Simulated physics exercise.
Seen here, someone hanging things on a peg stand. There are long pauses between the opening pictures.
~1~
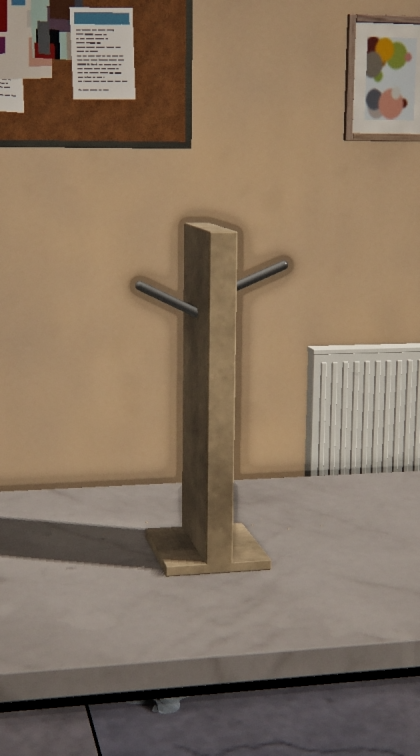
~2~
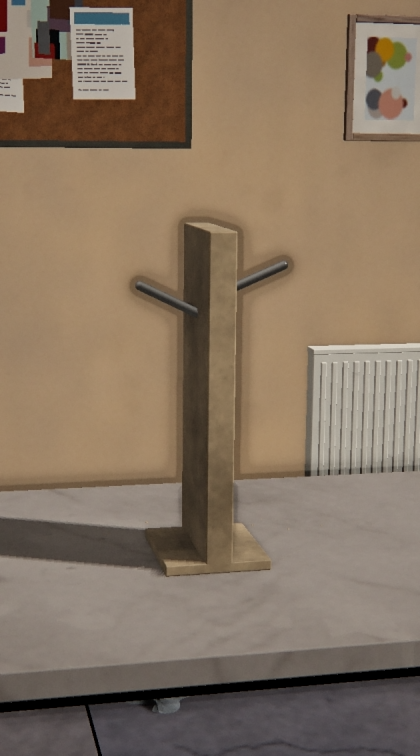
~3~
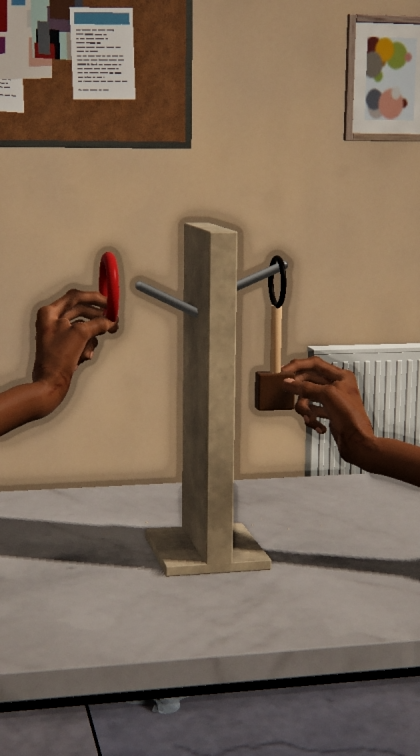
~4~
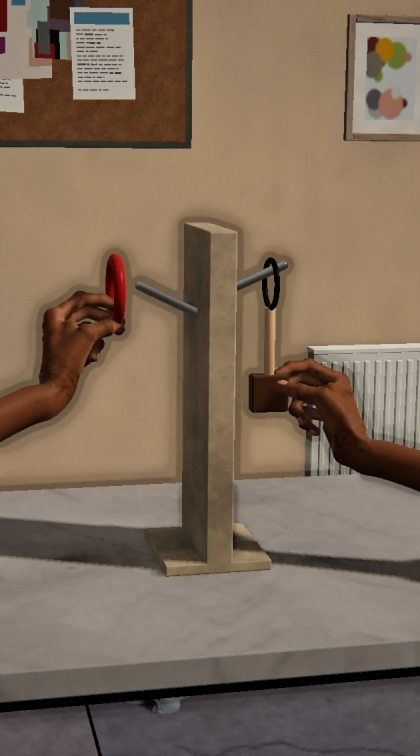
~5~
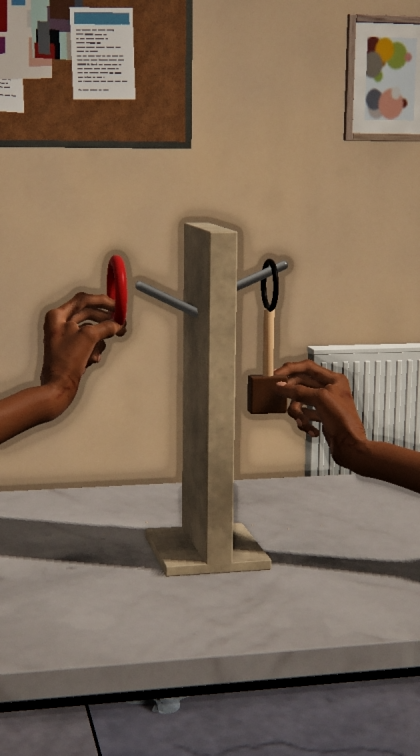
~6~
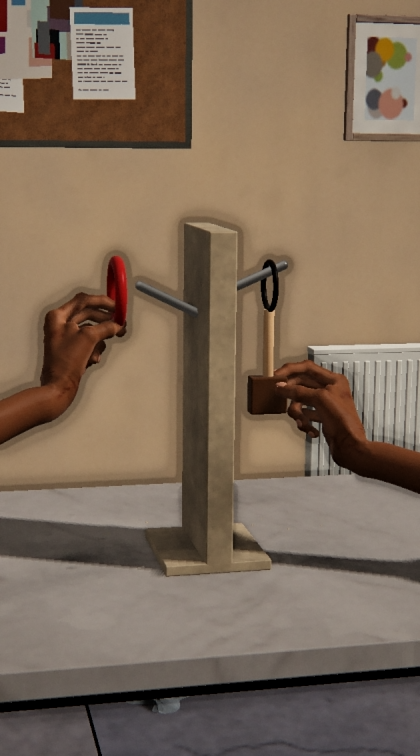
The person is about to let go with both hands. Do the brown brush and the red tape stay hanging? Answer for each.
In the end the brown brush stays on its peg and the red tape falls off.
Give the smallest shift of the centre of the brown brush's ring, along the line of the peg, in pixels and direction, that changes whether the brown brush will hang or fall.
Some 20 pixels, right.
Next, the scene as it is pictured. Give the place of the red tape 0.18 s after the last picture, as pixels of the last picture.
At about (117, 367).
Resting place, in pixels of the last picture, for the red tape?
At about (117, 528).
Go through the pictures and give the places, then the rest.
Peg stand (209, 394), in the first frame.
Peg stand (209, 394), in the second frame.
Still on the way; brown brush (276, 333); peg stand (209, 394), in the third frame.
Still on the way; red tape (115, 290); peg stand (209, 394), in the fourth frame.
Still on the way; brown brush (269, 336); peg stand (209, 394), in the fifth frame.
In place, still held; brown brush (269, 336); red tape (117, 293); peg stand (209, 394), in the sixth frame.
Then, 0.18 s later than the last frame, brown brush at rest near (269, 337); red tape dropping near (117, 367).
When it is over, the brown brush hangs there, near (269, 337); the red tape slips down, near (118, 527).
